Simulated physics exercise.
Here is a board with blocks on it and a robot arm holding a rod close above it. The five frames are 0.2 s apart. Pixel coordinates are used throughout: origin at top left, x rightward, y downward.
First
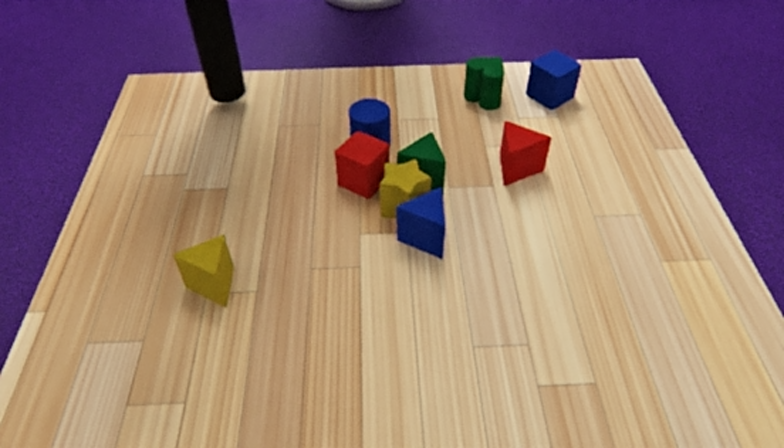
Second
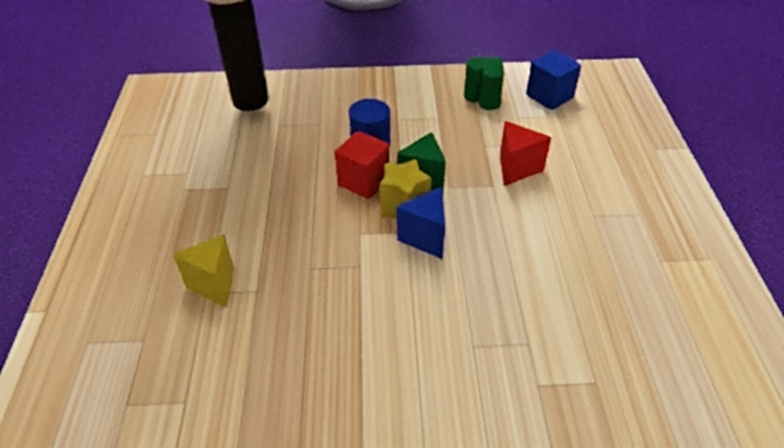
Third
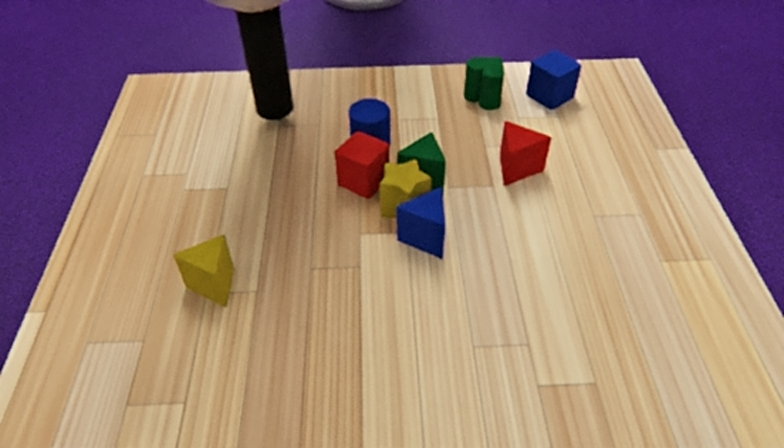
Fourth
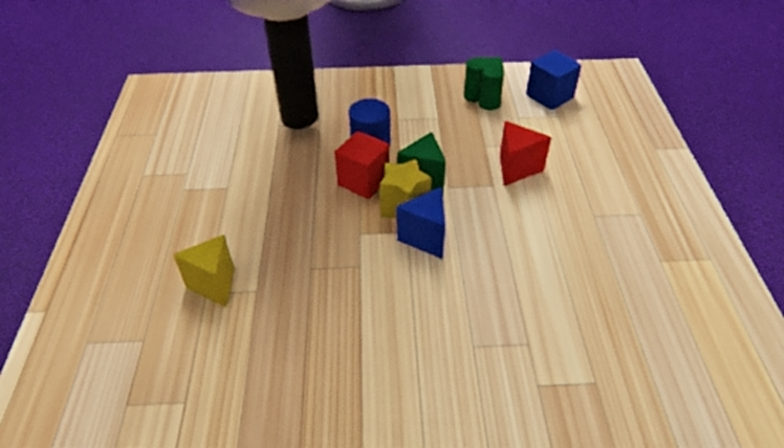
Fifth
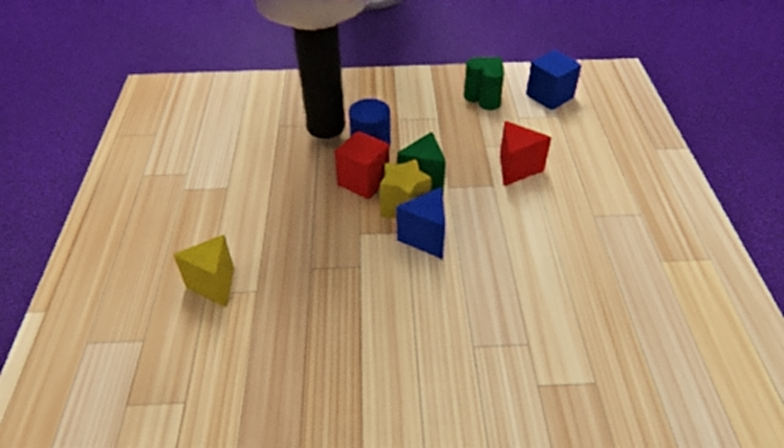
Black rod on a robot arm moving right and slightly nearer across a wooden board, approaching a cluster of motionless coloured blocks.
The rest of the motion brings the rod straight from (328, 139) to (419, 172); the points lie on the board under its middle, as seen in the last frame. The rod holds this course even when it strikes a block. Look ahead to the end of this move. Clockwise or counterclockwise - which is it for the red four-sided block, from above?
Looking down: Clockwise.
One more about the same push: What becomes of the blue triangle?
It stays.
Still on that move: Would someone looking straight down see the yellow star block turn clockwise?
No, that is not what happens.
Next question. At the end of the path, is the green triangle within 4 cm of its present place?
I expect so.
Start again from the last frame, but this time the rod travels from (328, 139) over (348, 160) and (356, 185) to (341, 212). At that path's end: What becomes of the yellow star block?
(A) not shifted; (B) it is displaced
(B)
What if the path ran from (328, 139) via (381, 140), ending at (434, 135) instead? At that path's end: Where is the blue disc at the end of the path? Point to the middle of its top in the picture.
The spot you're after is about (468, 118) in the image.
The first path, step by step. Halfway along, rod (373, 143); red four-sided block (367, 153), turned 20° clockwise; blue disc (413, 114).
At the end, rod (420, 160); red four-sided block (373, 158), turned 55° clockwise; blue disc (442, 116); yellow star block (405, 181), turned 25° anticlockwise; green triangle (445, 158); blue triangle not moved.
